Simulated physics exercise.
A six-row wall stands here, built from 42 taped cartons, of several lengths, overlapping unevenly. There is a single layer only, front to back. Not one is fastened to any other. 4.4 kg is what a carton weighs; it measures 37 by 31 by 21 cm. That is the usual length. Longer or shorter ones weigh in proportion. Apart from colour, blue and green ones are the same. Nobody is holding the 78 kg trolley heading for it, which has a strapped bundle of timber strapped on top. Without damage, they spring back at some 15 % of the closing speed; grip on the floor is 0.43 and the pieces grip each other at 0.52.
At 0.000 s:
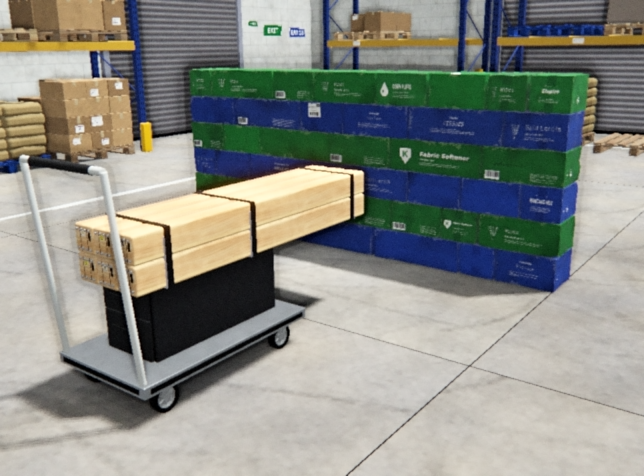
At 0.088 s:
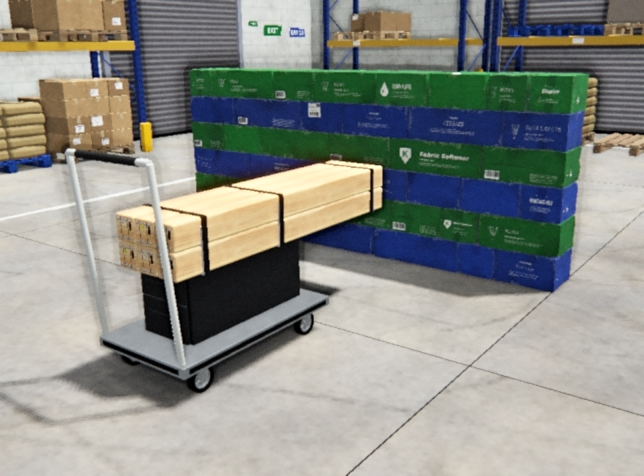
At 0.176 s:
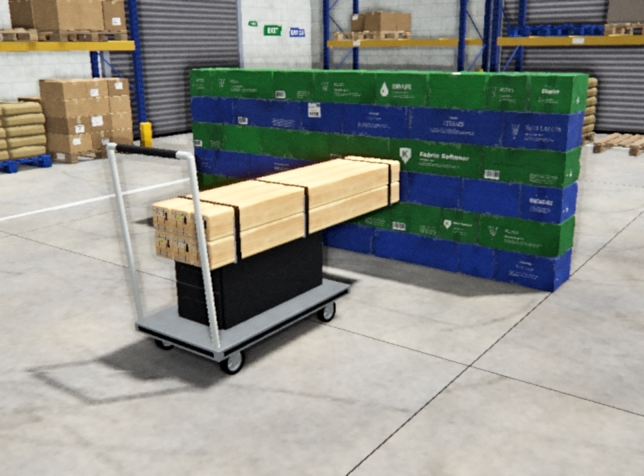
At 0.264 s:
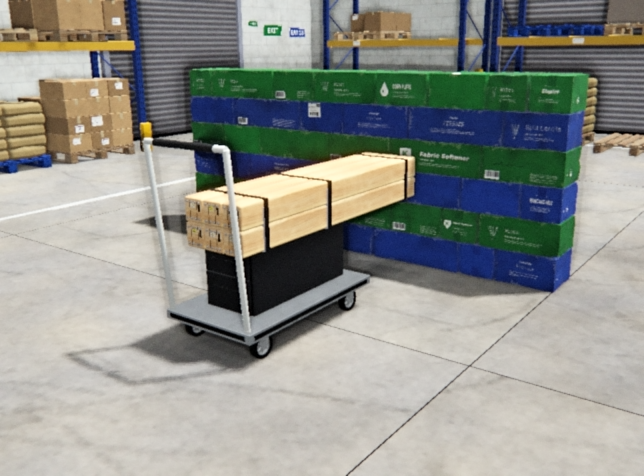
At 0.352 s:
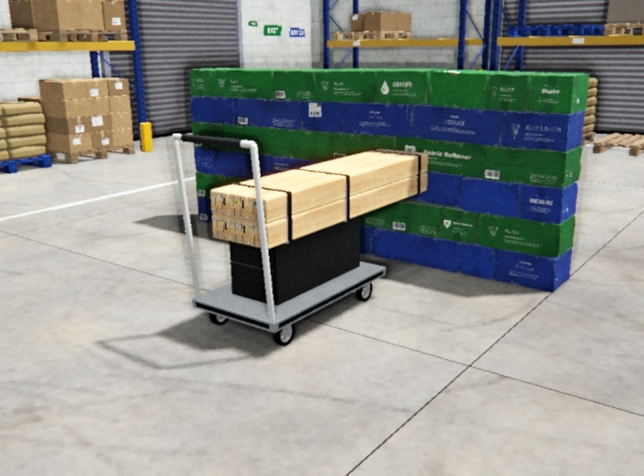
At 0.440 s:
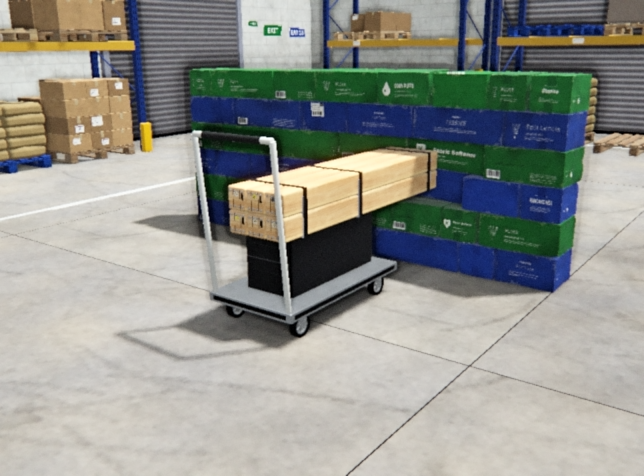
Wall of green and blue cartons standing in a warehouse as a timber-laden trolley rolls up and pushes into it, shifting some.
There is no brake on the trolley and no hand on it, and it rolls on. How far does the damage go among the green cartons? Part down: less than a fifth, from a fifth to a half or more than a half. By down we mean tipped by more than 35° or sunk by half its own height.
One fifth up to half.
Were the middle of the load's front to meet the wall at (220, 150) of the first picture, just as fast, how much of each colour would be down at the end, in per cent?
Blue 10 %, green 10 %.
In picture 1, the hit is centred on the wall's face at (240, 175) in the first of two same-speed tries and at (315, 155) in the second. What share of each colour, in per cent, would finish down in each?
You'd get blue at 30 followed by 30, and green at 40 followed by 40 percent.
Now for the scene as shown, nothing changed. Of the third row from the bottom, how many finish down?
Down at the end: 2.
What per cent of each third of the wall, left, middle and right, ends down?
Left third 0 per cent, middle 60 per cent, right 30 per cent.
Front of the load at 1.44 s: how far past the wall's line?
Roughly 70 cm.
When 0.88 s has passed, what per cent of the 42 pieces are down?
0 per cent.
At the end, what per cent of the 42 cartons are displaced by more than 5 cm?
35 %.
After 0.88 s, load 53 cm past the wall's line, still rolling; none of the 21 green cartons down (1 of 42 in all colours); top green carton leaning 9°; top blue carton leaning 15°.
After 1.44 s, load 72 cm past the wall's line, stopped; 7 of the 21 green cartons down (12 of 42 in all colours); top green carton leaning 50°, 75 cm lower; top blue carton on its side.
At rest (2.6 s), load 72 cm past the wall's line, stopped; 7 of the 21 green cartons down (12 of 42 in all colours); top green carton 1.05 m lower; top blue carton on its side. That is 33 per cent. As the last picture would show them, middles, top green carton near (428, 185), top blue carton near (452, 194).
